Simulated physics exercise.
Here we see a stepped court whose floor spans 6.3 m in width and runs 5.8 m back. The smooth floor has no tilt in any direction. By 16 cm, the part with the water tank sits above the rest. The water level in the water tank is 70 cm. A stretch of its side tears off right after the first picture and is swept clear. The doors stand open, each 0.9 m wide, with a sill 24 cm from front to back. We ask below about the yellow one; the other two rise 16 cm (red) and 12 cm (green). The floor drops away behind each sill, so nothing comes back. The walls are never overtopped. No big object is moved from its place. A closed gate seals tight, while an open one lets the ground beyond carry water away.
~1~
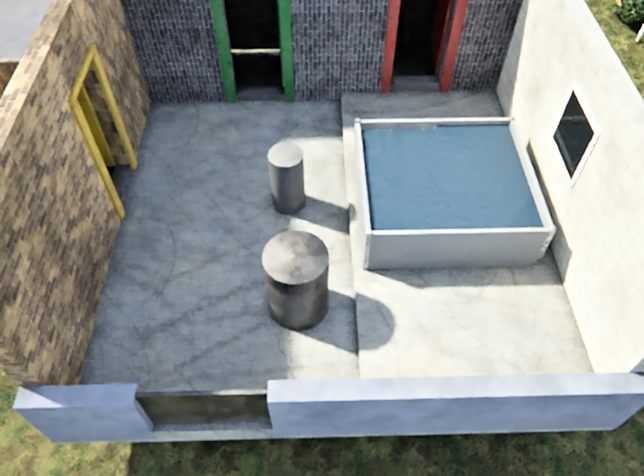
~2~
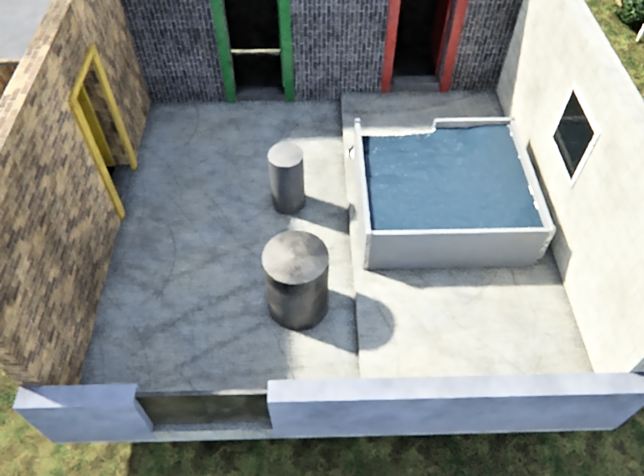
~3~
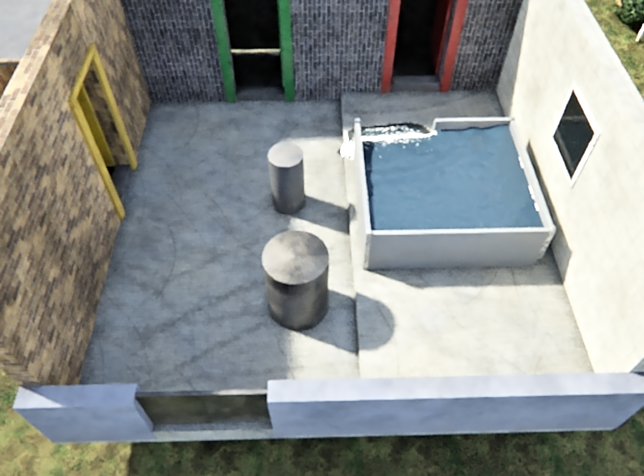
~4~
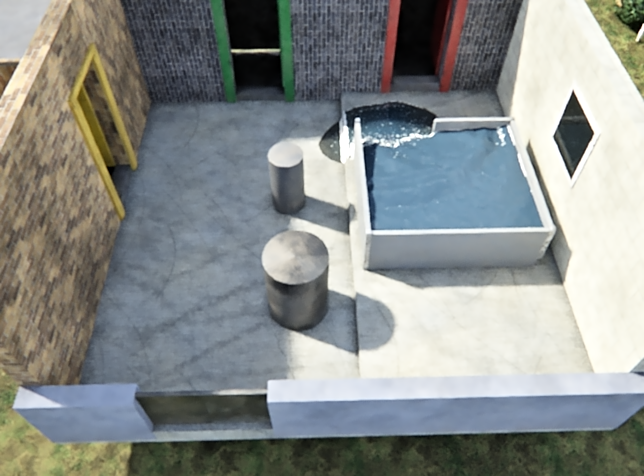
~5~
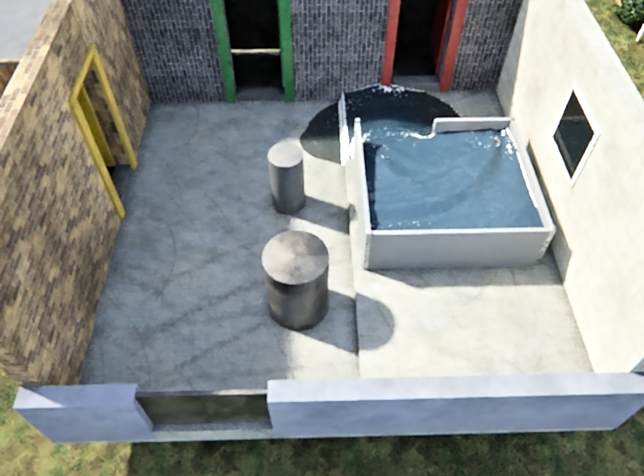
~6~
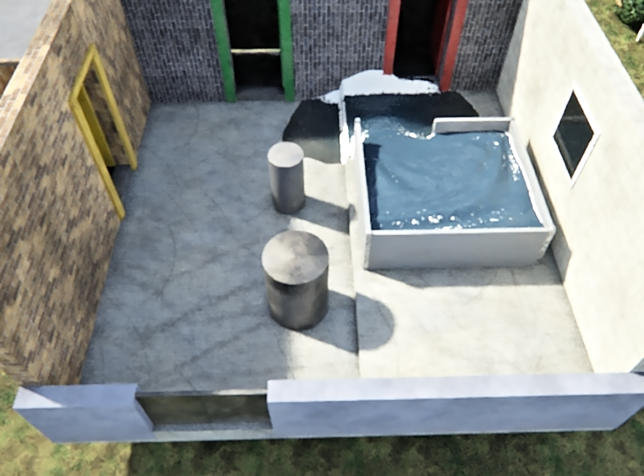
In a walled court with yellow, green and red doorways, a raised white tank of still water stands beside two grey cylinders. A piece of its rim breaks away at the far left corner, and water pours out, spreading in a dark, widening pool toward the back wall while the tank's surface ripples.
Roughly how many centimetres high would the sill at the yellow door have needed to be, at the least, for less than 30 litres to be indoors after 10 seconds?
At least 8.5 cm or so.
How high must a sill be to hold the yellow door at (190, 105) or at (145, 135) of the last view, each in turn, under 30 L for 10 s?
About 17 cm for the first and 24 cm for the second.
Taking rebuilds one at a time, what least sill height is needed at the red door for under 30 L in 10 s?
I'd raise red to close to 32 cm.
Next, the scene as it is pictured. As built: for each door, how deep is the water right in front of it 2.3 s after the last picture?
Before yellow it's 15 cm, before red 27 cm, before green 14 cm.
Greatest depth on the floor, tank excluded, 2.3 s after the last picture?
It gets to close to 35 centimetres there.
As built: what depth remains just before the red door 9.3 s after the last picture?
Lab note: Depth approx. 9.0 cm.
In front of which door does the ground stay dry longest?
Last: Yellow.
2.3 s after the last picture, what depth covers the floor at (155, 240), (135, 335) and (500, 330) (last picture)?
In that order: 1, 0 and 0 cm.
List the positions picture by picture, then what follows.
In the first frame, the water tank at (446, 175) is whole and still, 70 cm deep; the yellow door at (109, 144) is dry.
In the second frame, the front is at a hidden place, 0.3 m from the gap on the far side; 0.3 m2 of floor is wet, 70 cm left at the back.
In the third frame, the gap is on the far side, the front 0.8 m out at a hidden place; the back of the water tank holds 70 cm.
In the fourth frame, the gap is on the far side, the front 1.4 m out at (387, 105); the back of the water tank holds 70 cm.
In the fifth frame, the front is at (349, 93), 1.7 m from the gap on the far side; 3.6 m2 of floor is wet, 69 cm left at the back.
In the sixth frame, water pours out on the far side and has run 1.9 m, to (309, 101); about 6 cm deep outside, 62 cm at the back; 3.0 m in a straight line remain to the yellow door at (109, 144).
Then, 0.7 s after the last picture water covers 20 % of the floor, deepest (44 cm) near (370, 99); it has not reached the yellow door.
Then, 2.3 s after the last picture water covers 40 % of the floor, deepest (35 cm) near (157, 123); 15 cm at the yellow door, 0 litres in over its 16 cm sill.
Then, 9.3 s after the last picture water covers 95 % of the floor, deepest (18 cm) near (315, 408); 9 cm at the yellow door, 0 litres in over its 16 cm sill.
At the yellow door as built, the water peaked near 15 cm, 2.5 s after the last picture.
With a sill of 6.5 cm, 61 litres would have come in within the 10 s; with 10.5 cm, 14 litres. So under 30 litres takes about 8.5 cm.
